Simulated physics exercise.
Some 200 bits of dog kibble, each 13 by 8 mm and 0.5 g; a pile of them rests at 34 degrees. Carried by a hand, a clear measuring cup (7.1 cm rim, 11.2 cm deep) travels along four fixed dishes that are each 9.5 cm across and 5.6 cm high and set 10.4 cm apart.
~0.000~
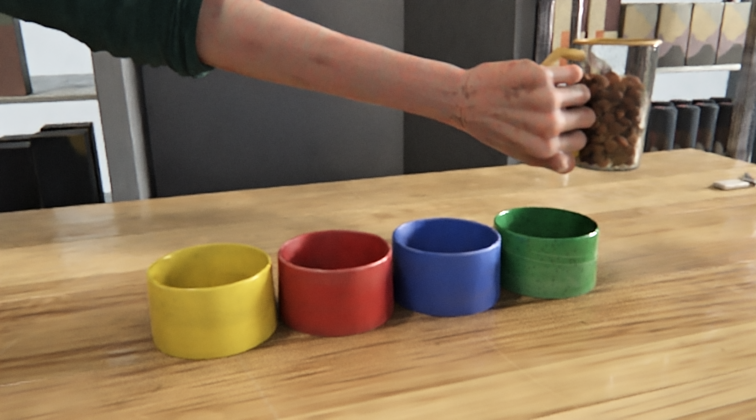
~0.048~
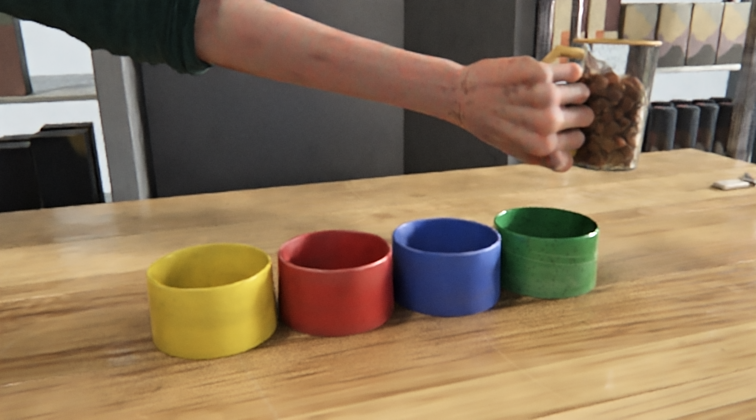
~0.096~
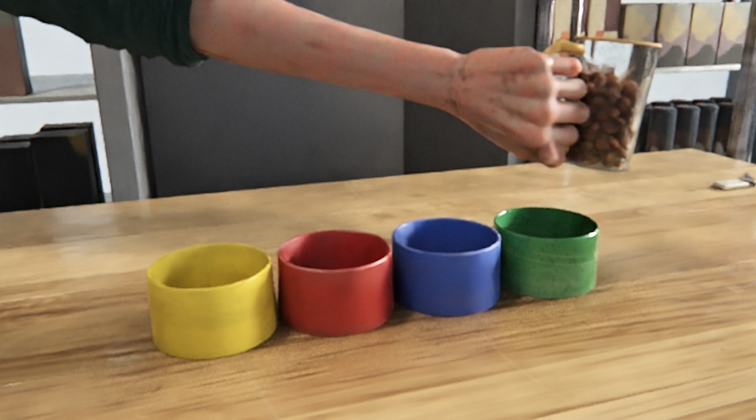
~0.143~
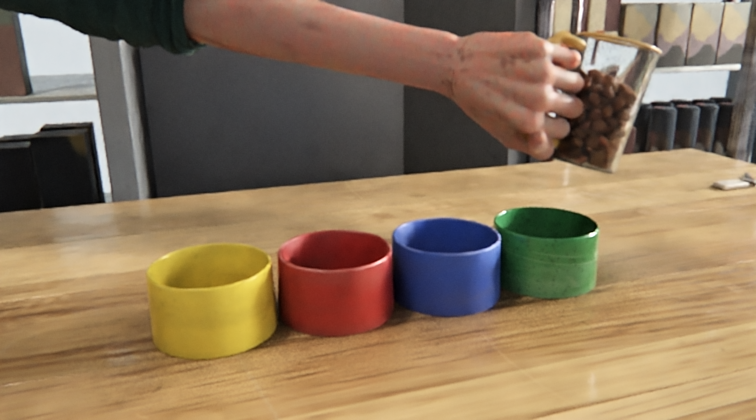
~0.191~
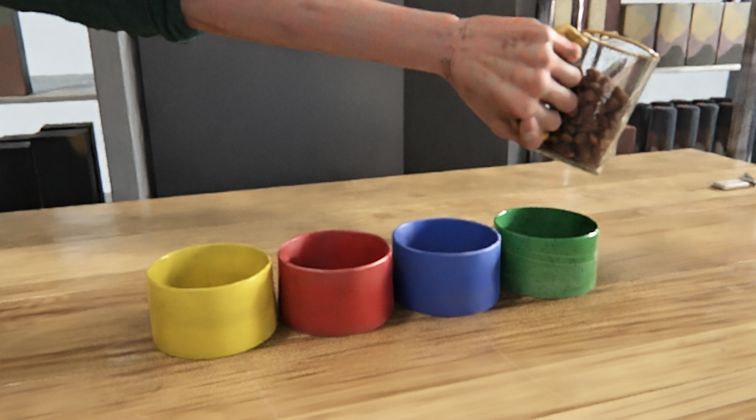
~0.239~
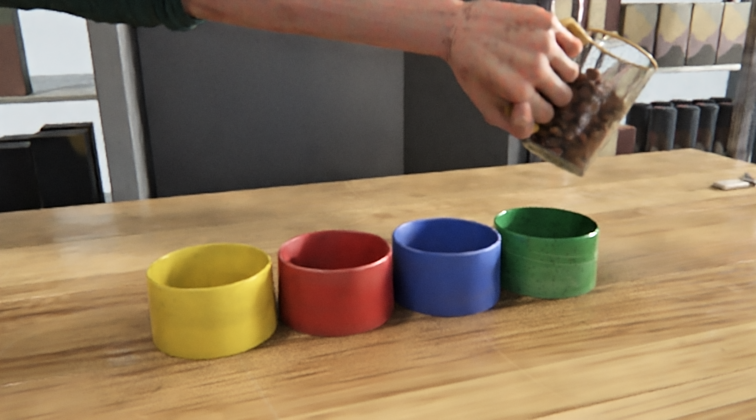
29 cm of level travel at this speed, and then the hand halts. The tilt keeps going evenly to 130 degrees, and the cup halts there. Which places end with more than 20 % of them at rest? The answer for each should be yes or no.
Red dish - no, blue dish - no, green dish - yes, yellow dish - no, counter - no.
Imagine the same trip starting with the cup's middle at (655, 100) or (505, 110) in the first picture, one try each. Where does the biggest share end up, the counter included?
The biggest share goes to green on the first try and blue on the second.
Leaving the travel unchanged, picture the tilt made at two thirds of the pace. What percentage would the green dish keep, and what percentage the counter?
Green: 20, counter: 20.
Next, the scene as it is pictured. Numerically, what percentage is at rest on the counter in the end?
Around 5 percent, I'd guess.
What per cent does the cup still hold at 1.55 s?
Near 0 per cent of the load.
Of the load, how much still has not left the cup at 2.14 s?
Close to 0 per cent of the load, I'd guess.
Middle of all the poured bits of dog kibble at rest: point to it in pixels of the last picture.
Approximately (538, 253) in the last view.
After 1.03 s, tilt 130 degrees; cup holds 5 %, green 90 %.
Then, at 1.55 s, tilt 130 degrees; cup holds 0 %, green 95 %.
Then, at 2.14 s, tilt 130 degrees; cup holds 0 %, green 95 %.
At rest (2.4 s), red 0 %, blue 0 %, green 95 %, yellow 0 %, counter 5 %.
